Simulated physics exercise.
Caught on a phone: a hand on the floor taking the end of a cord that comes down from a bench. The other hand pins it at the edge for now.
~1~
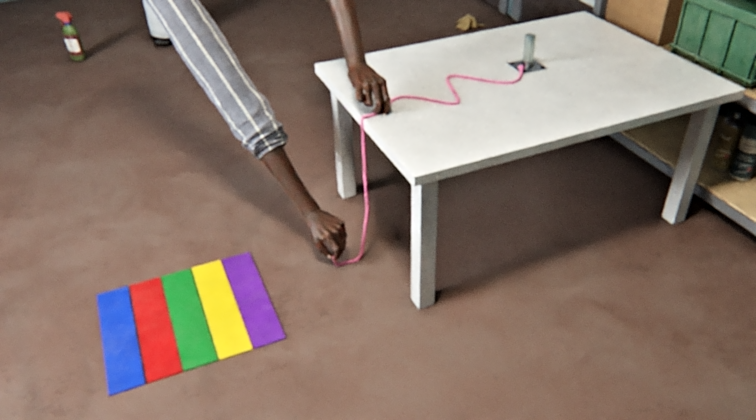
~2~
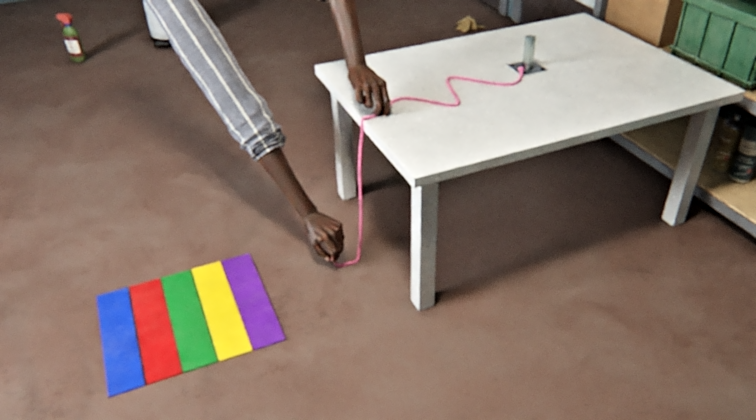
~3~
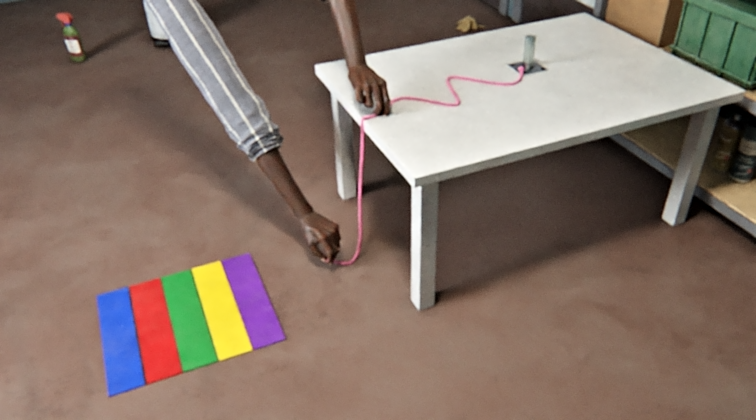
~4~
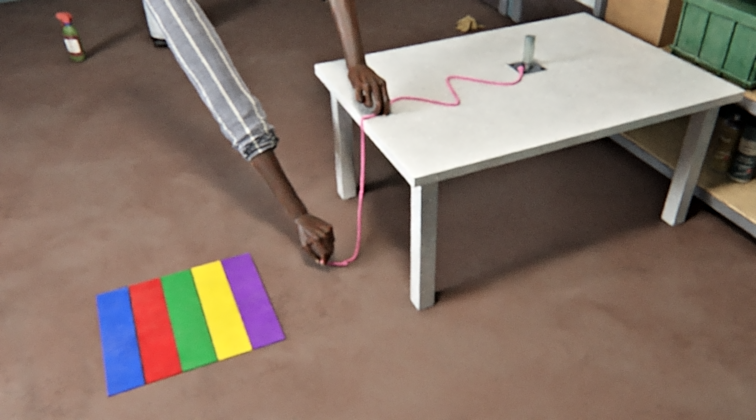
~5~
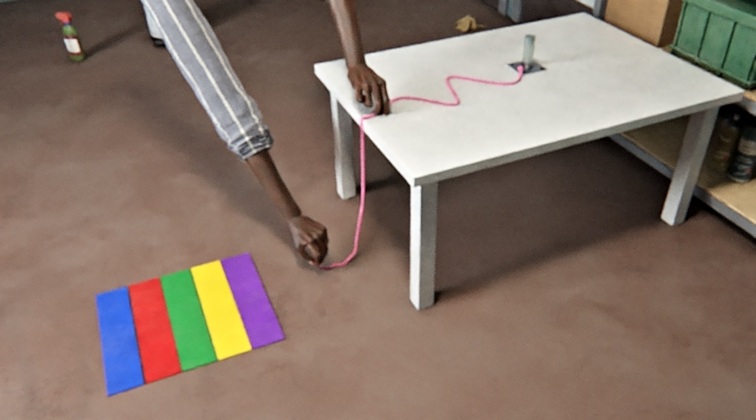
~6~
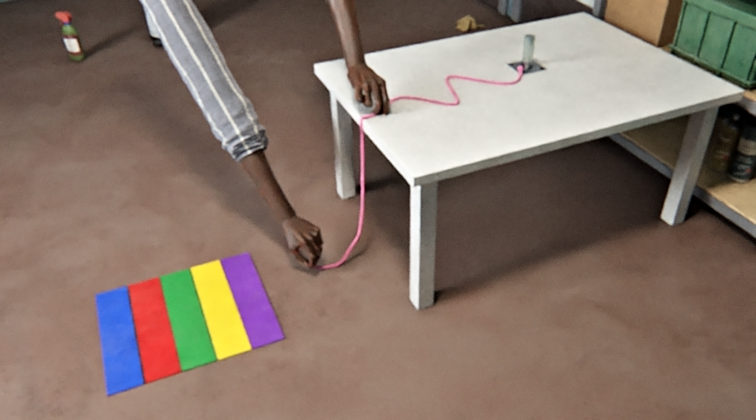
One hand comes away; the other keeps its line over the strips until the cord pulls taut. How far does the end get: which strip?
The blue one.
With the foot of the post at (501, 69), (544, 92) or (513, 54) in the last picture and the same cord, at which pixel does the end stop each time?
About (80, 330), (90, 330) and (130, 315).
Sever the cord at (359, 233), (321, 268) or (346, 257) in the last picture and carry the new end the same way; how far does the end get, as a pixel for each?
The places are (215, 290), (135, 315) and (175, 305).
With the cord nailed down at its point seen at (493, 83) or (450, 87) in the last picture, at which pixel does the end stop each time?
Try by try, around (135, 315) and (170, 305).
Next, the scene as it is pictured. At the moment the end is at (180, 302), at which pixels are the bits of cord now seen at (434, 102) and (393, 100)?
About (360, 115), and the other about (351, 156).
Soon after, end near (180, 302); over green.
After that, end near (139, 314); over red.
At the stop, end near (115, 321); over blue. It halts on the blue strip.
